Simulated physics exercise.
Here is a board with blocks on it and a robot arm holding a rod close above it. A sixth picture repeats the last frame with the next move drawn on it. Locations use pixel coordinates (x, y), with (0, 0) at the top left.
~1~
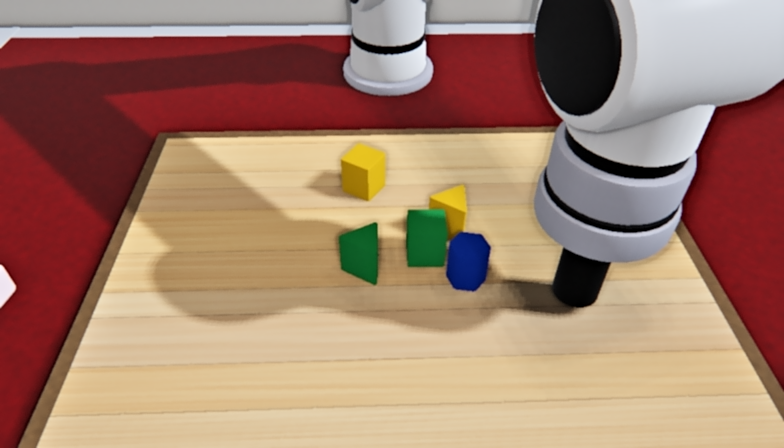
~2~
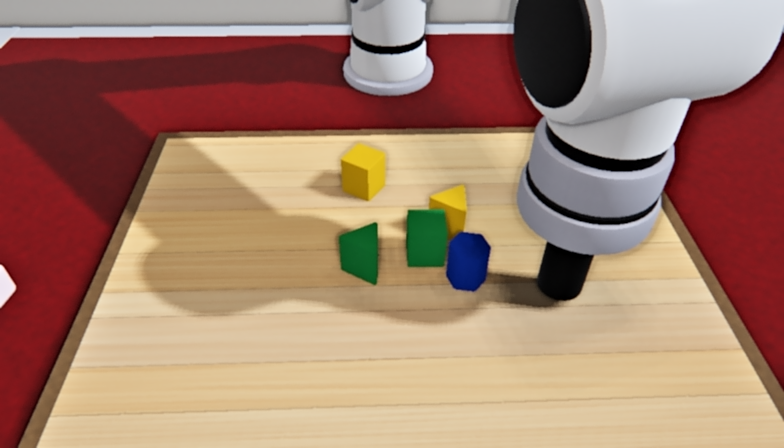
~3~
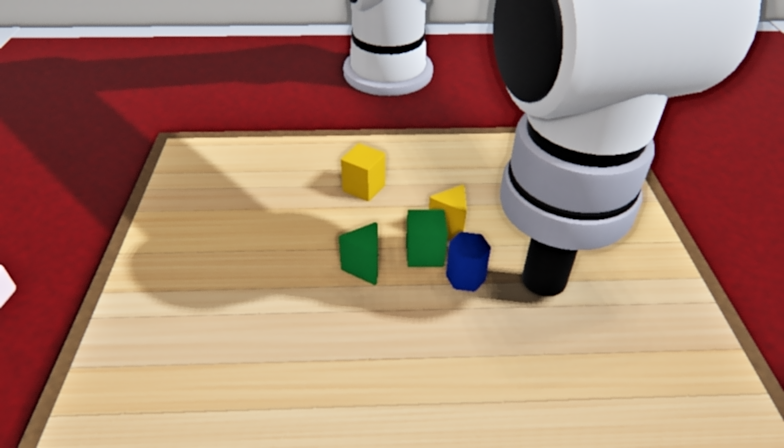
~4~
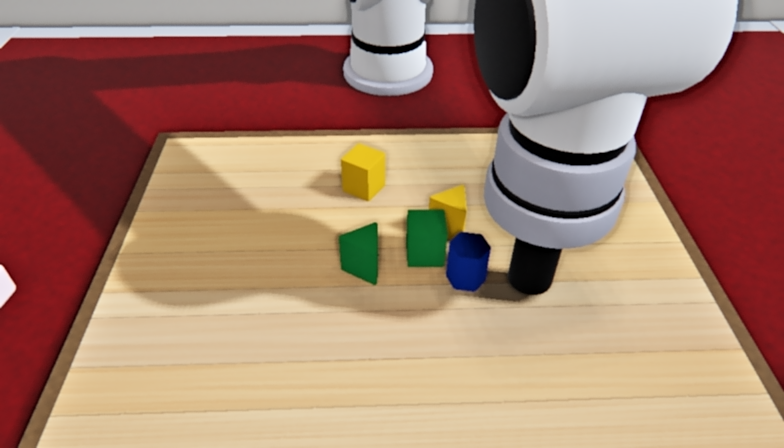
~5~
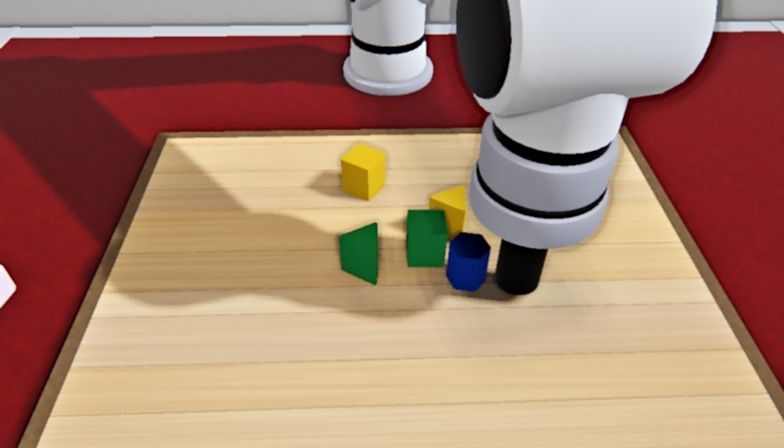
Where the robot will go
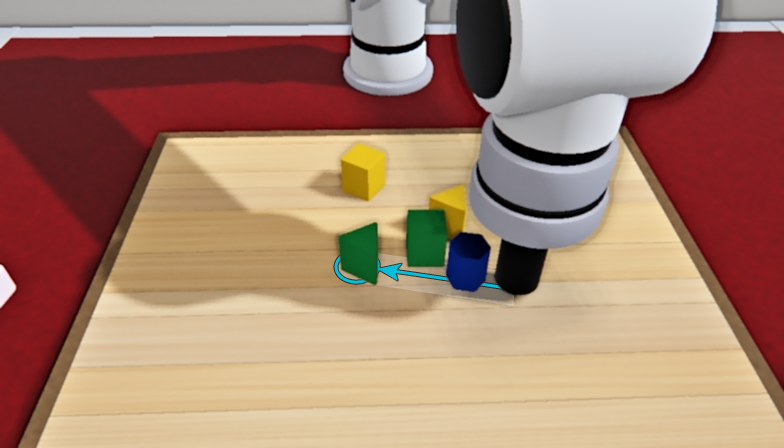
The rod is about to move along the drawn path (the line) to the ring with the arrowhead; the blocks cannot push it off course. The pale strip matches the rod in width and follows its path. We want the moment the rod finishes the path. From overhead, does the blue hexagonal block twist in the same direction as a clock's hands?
No, that is not how it ends up.
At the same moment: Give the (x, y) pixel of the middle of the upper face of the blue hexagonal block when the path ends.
(315, 232)
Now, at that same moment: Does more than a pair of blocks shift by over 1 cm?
That would be a yes.
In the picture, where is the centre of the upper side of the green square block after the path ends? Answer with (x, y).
About (392, 209).
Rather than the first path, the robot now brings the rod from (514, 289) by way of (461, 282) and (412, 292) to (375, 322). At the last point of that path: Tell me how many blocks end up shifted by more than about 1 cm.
I'd say three or more blocks get moved.
The drawn path runs from (514, 289) to (357, 266).
What follows on the original path. One third of the way, rod at (460, 271); green square block at (406, 216), turned 60° clockwise; blue hexagonal block at (421, 242), turned 20° anticlockwise.
Two thirds of the way, rod at (406, 263); green three-sided block at (334, 235); green square block at (393, 210), turned 100° clockwise; blue hexagonal block at (366, 238), turned 35° anticlockwise.
At the end, rod at (357, 256); green three-sided block at (283, 232); green square block at (392, 209), turned 100° clockwise; yellow three-sided block not moved; blue hexagonal block at (315, 232), turned 40° anticlockwise.
